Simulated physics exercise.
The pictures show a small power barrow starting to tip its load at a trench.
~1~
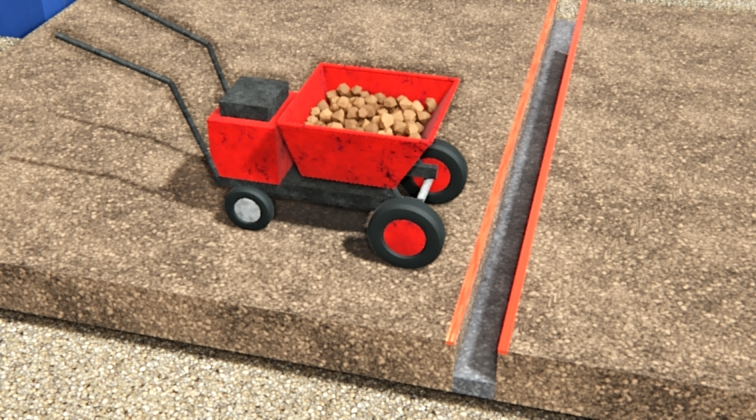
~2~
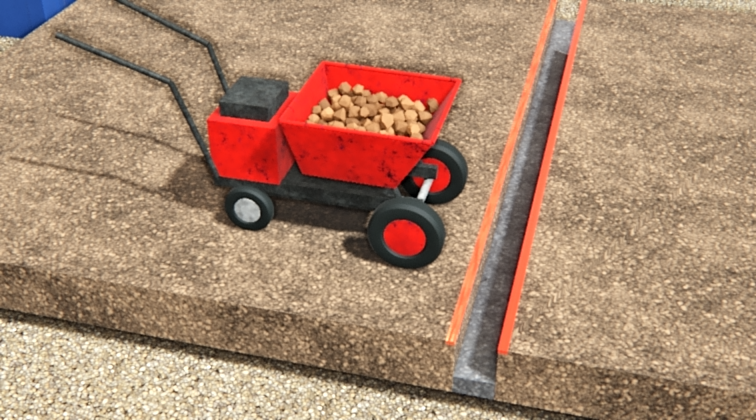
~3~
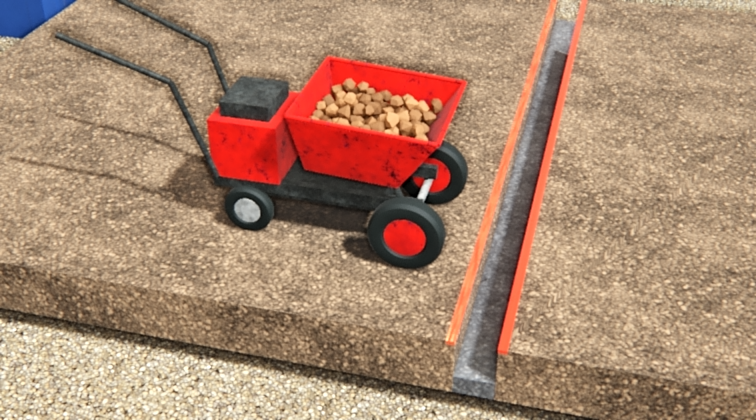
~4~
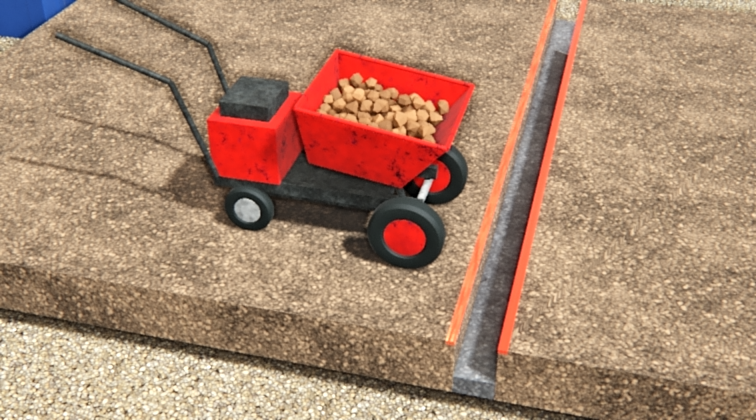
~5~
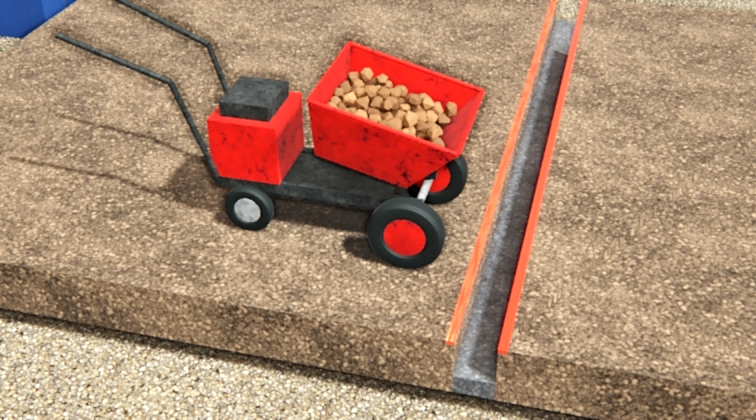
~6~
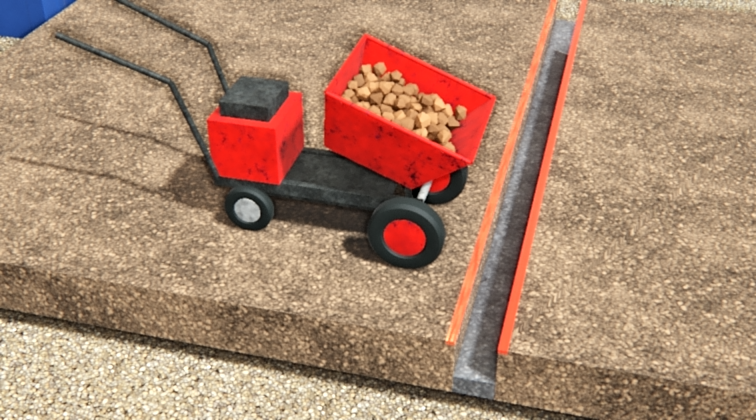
At the start, a small red power barrow with black handles stands left of a narrow, red-edged trench, its skip level and loaded with brown clods. The skip barely tilts at first, then its rear rises clearly and its front lip dips toward the right, while the wheels stay still.
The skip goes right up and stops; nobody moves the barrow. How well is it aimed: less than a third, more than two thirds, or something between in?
Between the edges lies under a third of the load.
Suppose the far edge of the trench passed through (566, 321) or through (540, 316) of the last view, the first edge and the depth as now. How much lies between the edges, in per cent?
The first gives 80 %, the second 50 %.
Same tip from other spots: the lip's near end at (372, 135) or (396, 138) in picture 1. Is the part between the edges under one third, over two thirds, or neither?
First above two thirds, then between a third and two thirds.
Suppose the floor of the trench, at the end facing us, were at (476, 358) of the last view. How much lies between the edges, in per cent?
Some 0 per cent.
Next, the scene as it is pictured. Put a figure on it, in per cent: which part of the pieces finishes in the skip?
Close to 5 per cent.
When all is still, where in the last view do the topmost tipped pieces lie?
Near (556, 230).
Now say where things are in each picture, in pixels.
Lip of the skip near (429, 143), level; top of the load near (362, 114), clay clods; first edge of the trench near (462, 303); far edge near (512, 312), the trench under half as wide as the skip, and about as deep as wide, in the first frame.
Lip of the skip near (432, 143), tipped barely; top of the load near (364, 113), in the second frame.
Lip of the skip near (437, 146), tipped barely; top of the load near (360, 111), in the third frame.
Lip of the skip near (447, 149), tipped a little; top of the load near (367, 107), in the fourth frame.
Lip of the skip near (458, 155), tipped clearly; top of the load near (369, 94), in the fifth frame.
Lip of the skip near (470, 163), tipped clearly; top of the load near (376, 99); first edge of the trench near (462, 303); far edge near (512, 312), in the sixth frame.
Shortly afterwards, skip tipped steeply; the whole lot in the skip.
Next, skip tipped right over; the bulk in the skip; near a quarter beyond it; only a few falling.
Some moments later, skip tipped right over; near a quarter in the skip; only a few in or heaped over the trench; the bulk beyond it.
In the end, skip tipped right over; a little in the skip; only a few in or heaped over the trench; the bulk beyond it.
